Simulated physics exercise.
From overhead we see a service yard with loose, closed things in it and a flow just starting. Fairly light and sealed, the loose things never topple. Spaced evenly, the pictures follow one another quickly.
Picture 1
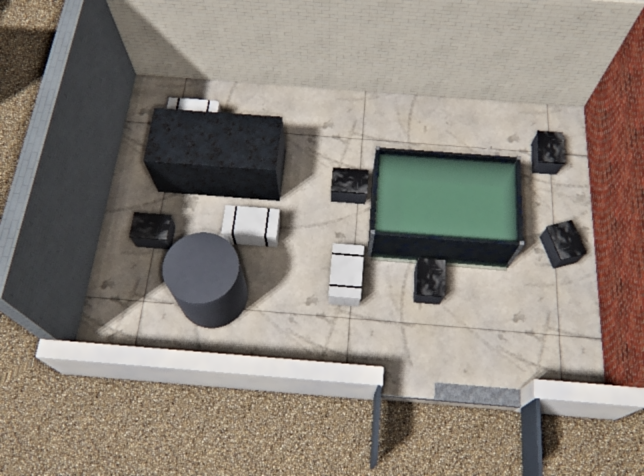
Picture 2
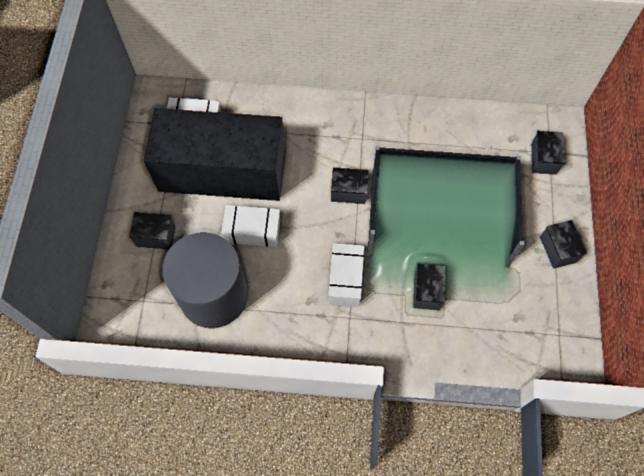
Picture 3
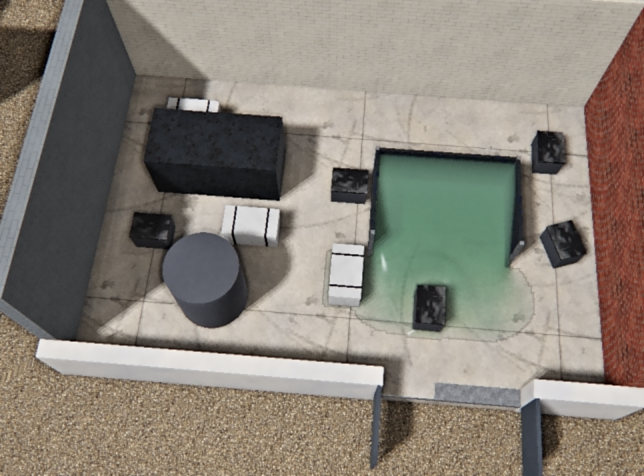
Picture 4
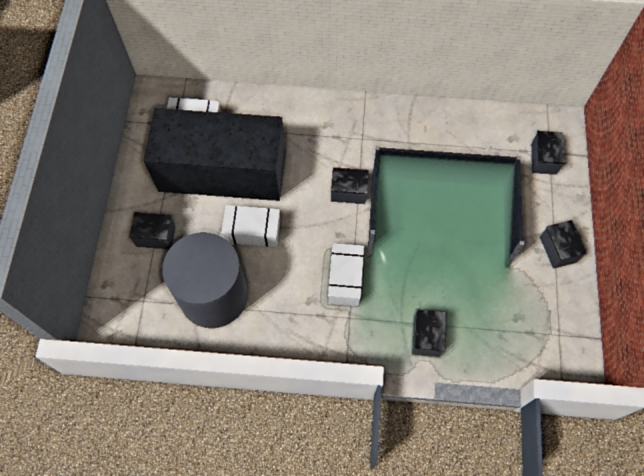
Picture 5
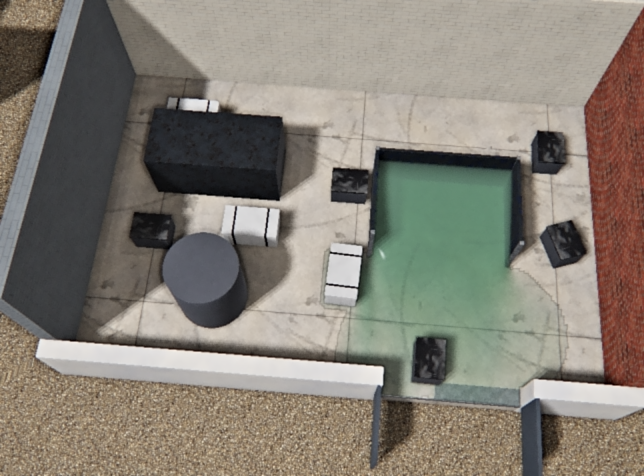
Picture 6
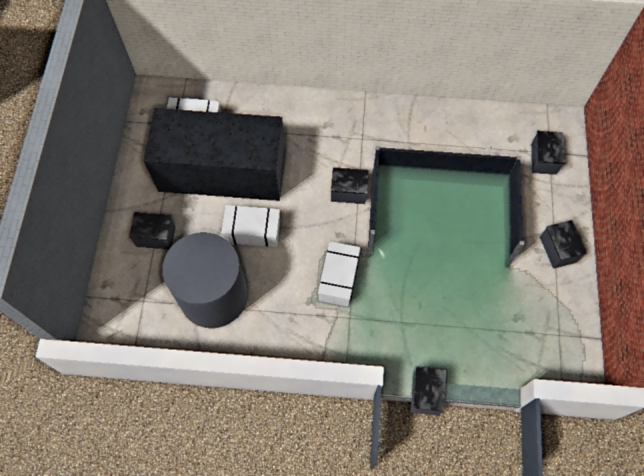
Green water poured out of the open front of a dark-walled tank and spread across the tiled yard, pushing a small black box down into the gateway, while a white box beside it shifted slightly.
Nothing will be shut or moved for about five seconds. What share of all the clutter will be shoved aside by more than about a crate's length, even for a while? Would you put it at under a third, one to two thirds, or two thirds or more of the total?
Shy of a third.
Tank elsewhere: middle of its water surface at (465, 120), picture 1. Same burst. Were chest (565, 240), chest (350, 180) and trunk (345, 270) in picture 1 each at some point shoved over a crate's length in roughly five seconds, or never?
Far enough, Not far, Far enough.
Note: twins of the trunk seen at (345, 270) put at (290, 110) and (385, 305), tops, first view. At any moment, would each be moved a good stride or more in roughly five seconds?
Result by item: Stays where it is / gets dislodged.
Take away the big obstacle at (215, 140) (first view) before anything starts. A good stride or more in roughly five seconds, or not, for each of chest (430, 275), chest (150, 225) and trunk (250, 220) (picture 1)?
Taking them one at a time: The first traveled far, the second remained nearby, the third remained nearby.
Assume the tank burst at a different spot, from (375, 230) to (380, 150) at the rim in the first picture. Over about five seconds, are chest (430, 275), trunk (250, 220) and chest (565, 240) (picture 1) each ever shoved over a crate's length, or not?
Falls short, travels that far, falls short.
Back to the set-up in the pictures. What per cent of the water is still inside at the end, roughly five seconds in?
42 %.
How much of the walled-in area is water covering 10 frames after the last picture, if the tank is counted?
35 %, give or take.
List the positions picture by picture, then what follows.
A chest at (431, 277) rests on the ground; a trunk at (346, 270), on the bottom; 0 of 8 have shifted, in the first frame.
A chest at (431, 283) rests on the ground, close to its start; a trunk at (346, 270) rests on the ground; 1 of 8 have shifted, in the second frame.
A chest at (431, 304) rests on the ground, a stride from its start; a trunk at (346, 270), on the bottom; 1 of 8 have shifted, in the third frame.
A chest at (430, 330) rests on the ground, a stride from its start; a trunk at (346, 270), on the bottom; 1 of 8 have shifted, in the fourth frame.
A chest at (430, 358) rests on the ground, a stride from its start; a trunk at (344, 270), on the bottom, close to its start; 1 of 8 have shifted, in the fifth frame.
A chest at (430, 389), on the bottom, far from its start; a trunk at (339, 270) rests on the ground, close to its start; 2 of 8 have shifted, in the sixth frame.
A moment on, 1 of 8 are well off their spots; 0 afloat.
Next, 1 of 8 are well off their spots; 0 afloat.
Later, 2 of 8 are well off their spots; 0 afloat.
In the end, 2 of 8 are well off their spots, and 2 have been at some point; 0 afloat.
